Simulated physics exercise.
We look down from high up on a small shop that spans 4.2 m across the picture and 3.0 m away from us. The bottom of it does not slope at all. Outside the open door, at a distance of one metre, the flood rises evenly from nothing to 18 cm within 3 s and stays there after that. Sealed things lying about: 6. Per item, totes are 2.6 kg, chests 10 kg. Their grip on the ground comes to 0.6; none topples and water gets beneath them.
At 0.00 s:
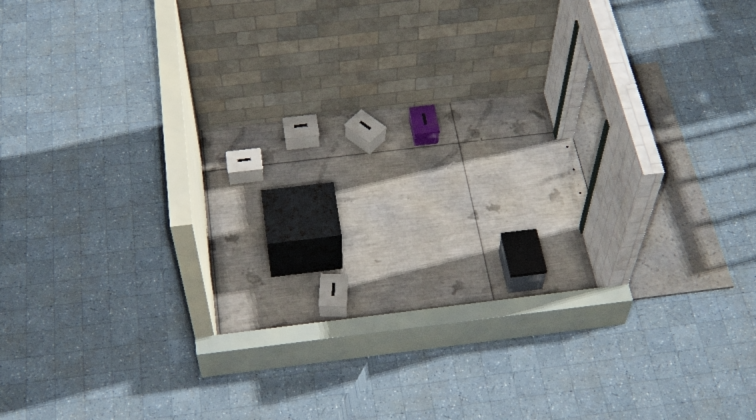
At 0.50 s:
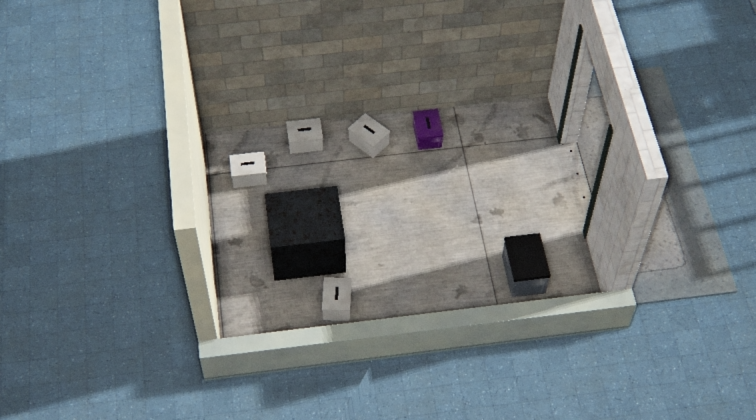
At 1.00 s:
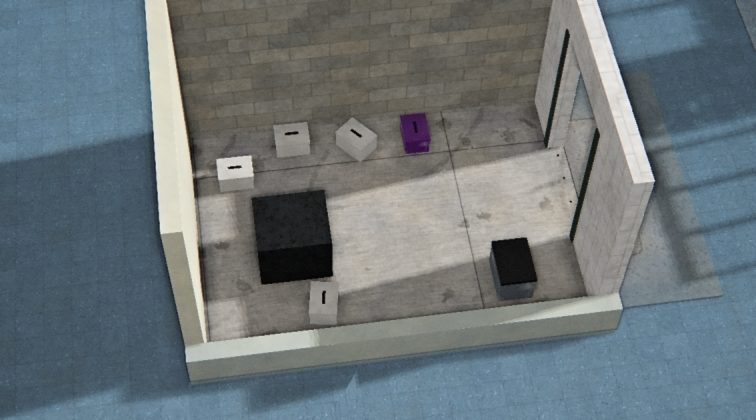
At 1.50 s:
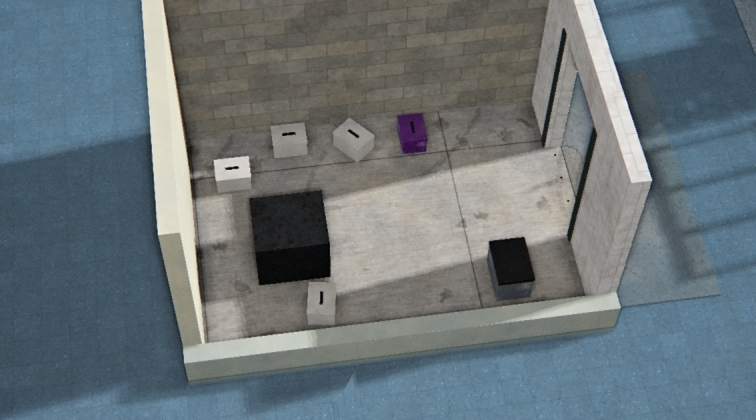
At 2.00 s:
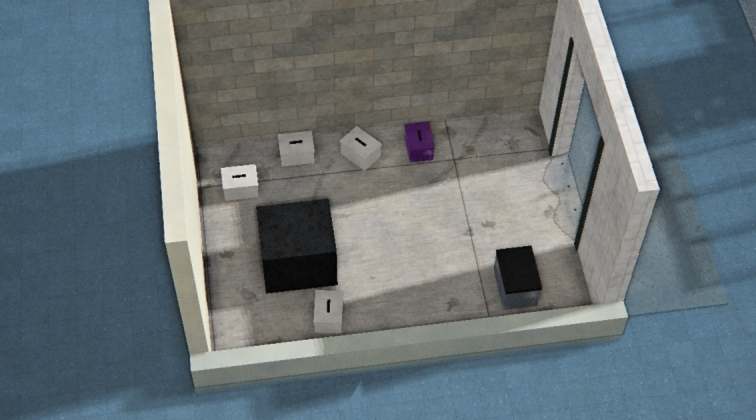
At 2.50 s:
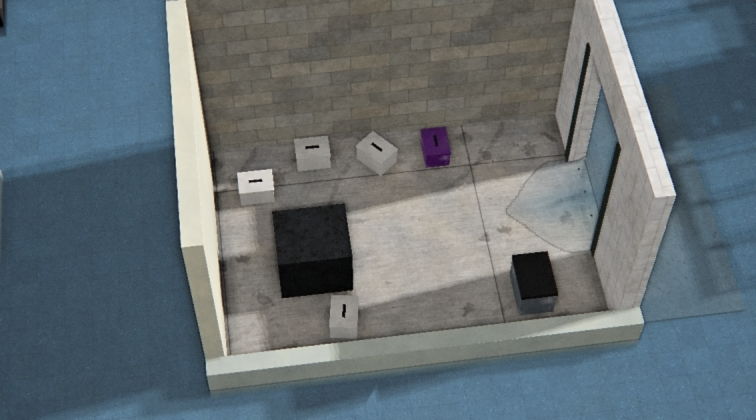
Water crept in through the open doorway on the right and spread a little way across the shop floor, while the purple box, the pale boxes and the dark ones all stayed put.
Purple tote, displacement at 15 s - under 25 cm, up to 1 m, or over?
It is pushed well off.
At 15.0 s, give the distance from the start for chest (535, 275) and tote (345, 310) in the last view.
They sit 120 cm and 30 cm away, in the order given.
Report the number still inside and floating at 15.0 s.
Of them, 6.
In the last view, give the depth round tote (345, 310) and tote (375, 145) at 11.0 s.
About 11 and 13 cm.
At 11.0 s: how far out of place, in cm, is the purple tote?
Close to 150 cm.
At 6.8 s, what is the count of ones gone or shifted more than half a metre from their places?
Answer: 4.
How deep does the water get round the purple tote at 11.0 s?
I'd put it at about 11 cm.
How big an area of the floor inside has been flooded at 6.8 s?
Wet: Near 12.0 m2.
After 3.5 s the purple tote is near (436, 141), 0.0 m from its start, aground; 0 afloat.
After 6.8 s the purple tote is near (285, 163), 1.8 m from its start, afloat; 5 afloat.
After 11.0 s the purple tote is near (315, 207), 1.7 m from its start, afloat; 6 afloat.
After 15.0 s the purple tote is near (283, 209), 2.0 m from its start, afloat; 6 afloat.
